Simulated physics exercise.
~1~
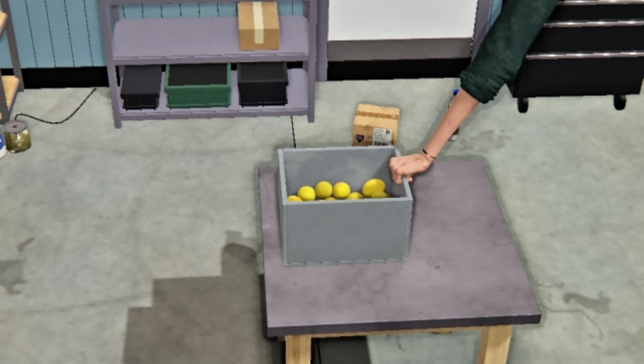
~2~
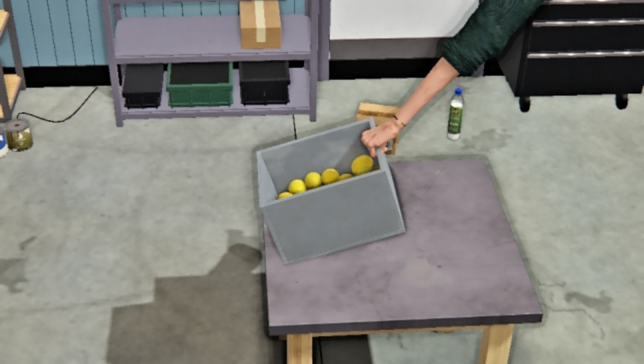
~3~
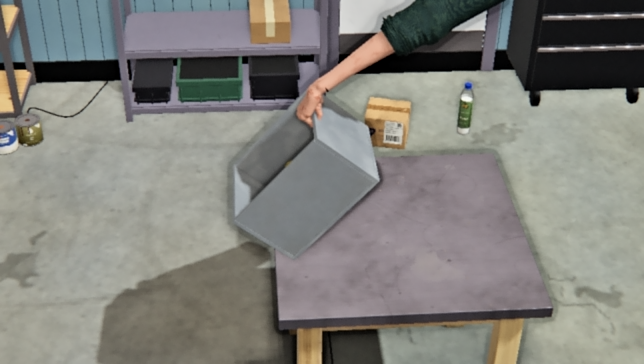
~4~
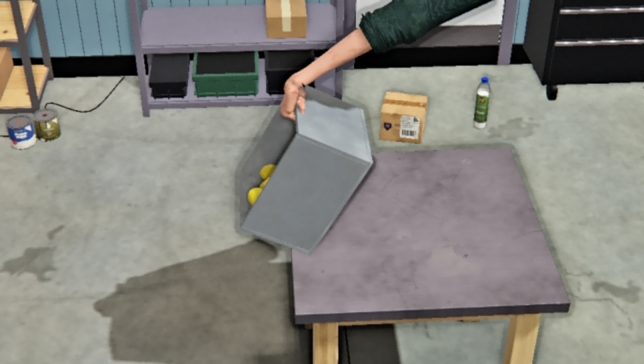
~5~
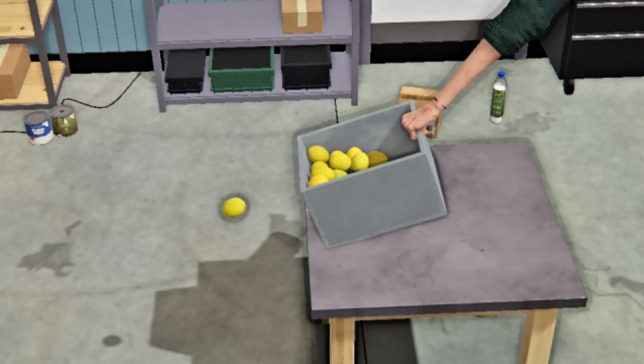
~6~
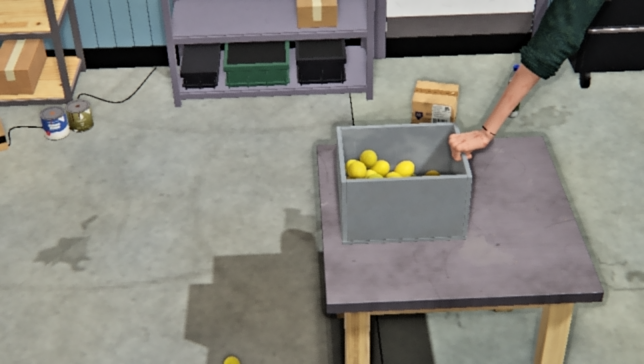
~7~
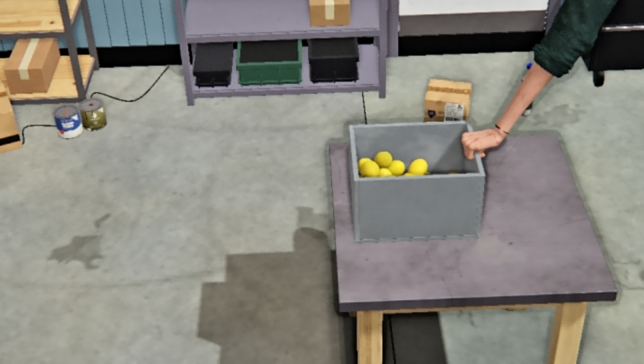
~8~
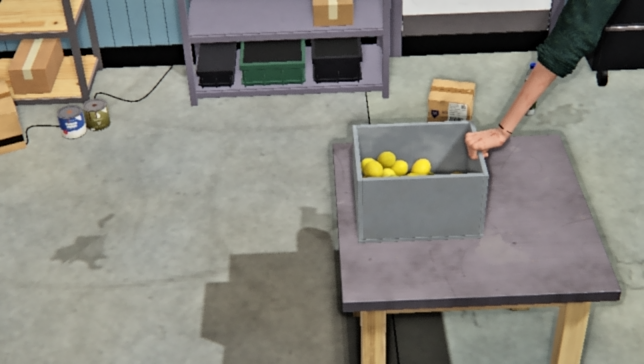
An arm in a dark green sleeve grips the right side of a grey basket of yellow lemons on a purplish-grey table, seen from above in a workshop with a concrete floor. Behind stand a purple shelf with black and green bins, a small cardboard box and a green bottle. The hand tips the basket steeply over its left edge, and the lemons slide toward the lower side. As it is lowered back, one lemon drops to the floor at left and rolls toward the viewer, out of sight. The basket ends upright, still holding the other lemons, with the hand on its rim.
